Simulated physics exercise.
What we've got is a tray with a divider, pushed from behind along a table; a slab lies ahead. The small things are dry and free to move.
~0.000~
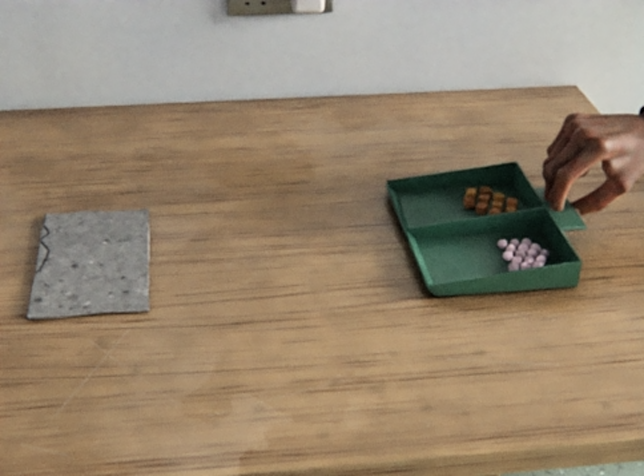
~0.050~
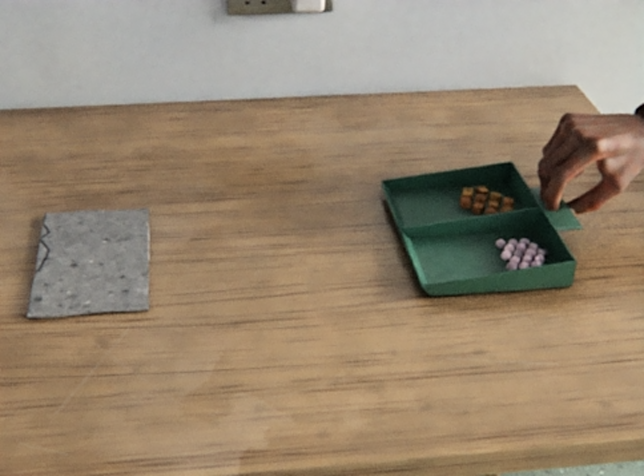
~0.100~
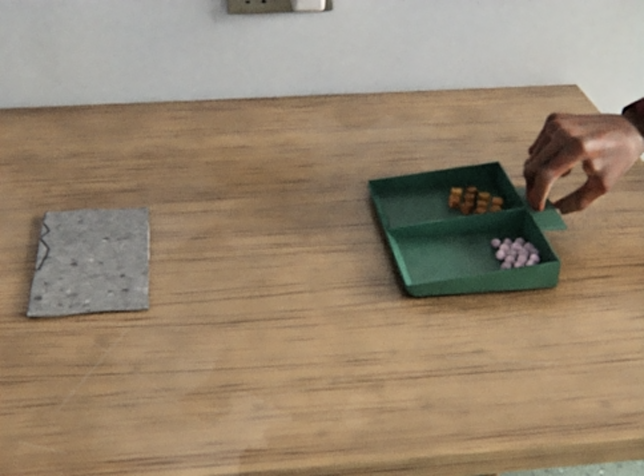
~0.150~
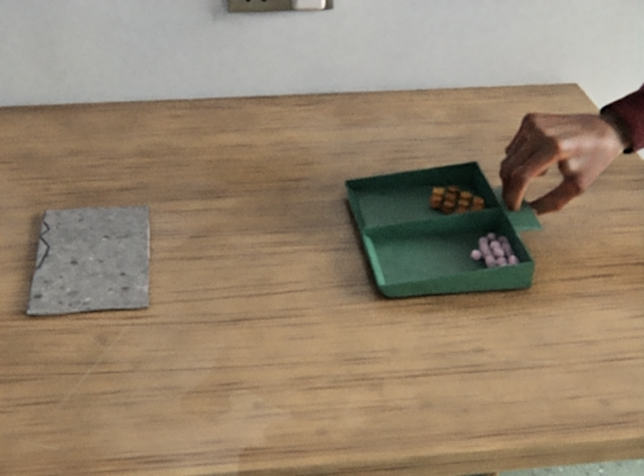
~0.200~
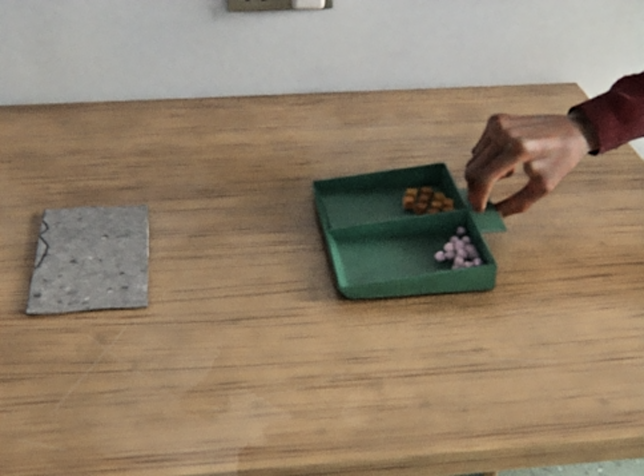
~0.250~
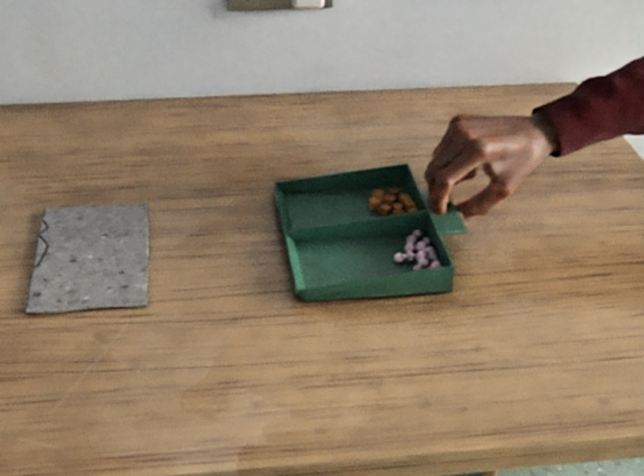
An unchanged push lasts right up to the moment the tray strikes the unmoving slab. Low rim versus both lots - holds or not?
Nearer portion: Not held, farther portion: Held.
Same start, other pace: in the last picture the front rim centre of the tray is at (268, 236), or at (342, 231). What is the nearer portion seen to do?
Lab note - place 1: Some overflow; place 2: Held in.
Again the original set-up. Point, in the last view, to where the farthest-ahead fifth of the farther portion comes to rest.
Roughly at (161, 216).
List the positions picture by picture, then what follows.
Front rim at (405, 232), at rest; slab at (91, 283); nearer portion at (520, 255), a few sugar pearls; farther portion at (484, 200), a few brown sugar cubes, in the first picture.
Front rim at (400, 231), hardly any of the way covered; farther portion at (480, 200), in the second picture.
Front rim at (386, 232), a small part of the way covered; nearer portion at (512, 254), in the third picture.
Front rim at (361, 232), about a quarter of the way covered; farther portion at (451, 200), in the fourth picture.
Front rim at (325, 233), about a third of the way covered; nearer portion at (462, 255), in the fifth picture.
Front rim at (285, 235), about half of the way covered; slab at (90, 278); nearer portion at (421, 256); farther portion at (398, 209), in the sixth picture.
After 0.34 s, tray still sliding, front rim near (220, 238); nearer portion all inside; farther portion all inside.
After 0.54 s, tray stopped at the slab; nearer portion all inside, moved towards the front rim; farther portion all inside, moved towards the front rim.
After 0.75 s, tray stopped at the slab; nearer portion about half out of the tray; farther portion all inside, moved towards the front rim.
By the end (1.5 s), tray stopped at the slab; nearer portion about half out of the tray; farther portion all inside, moved towards the front rim.
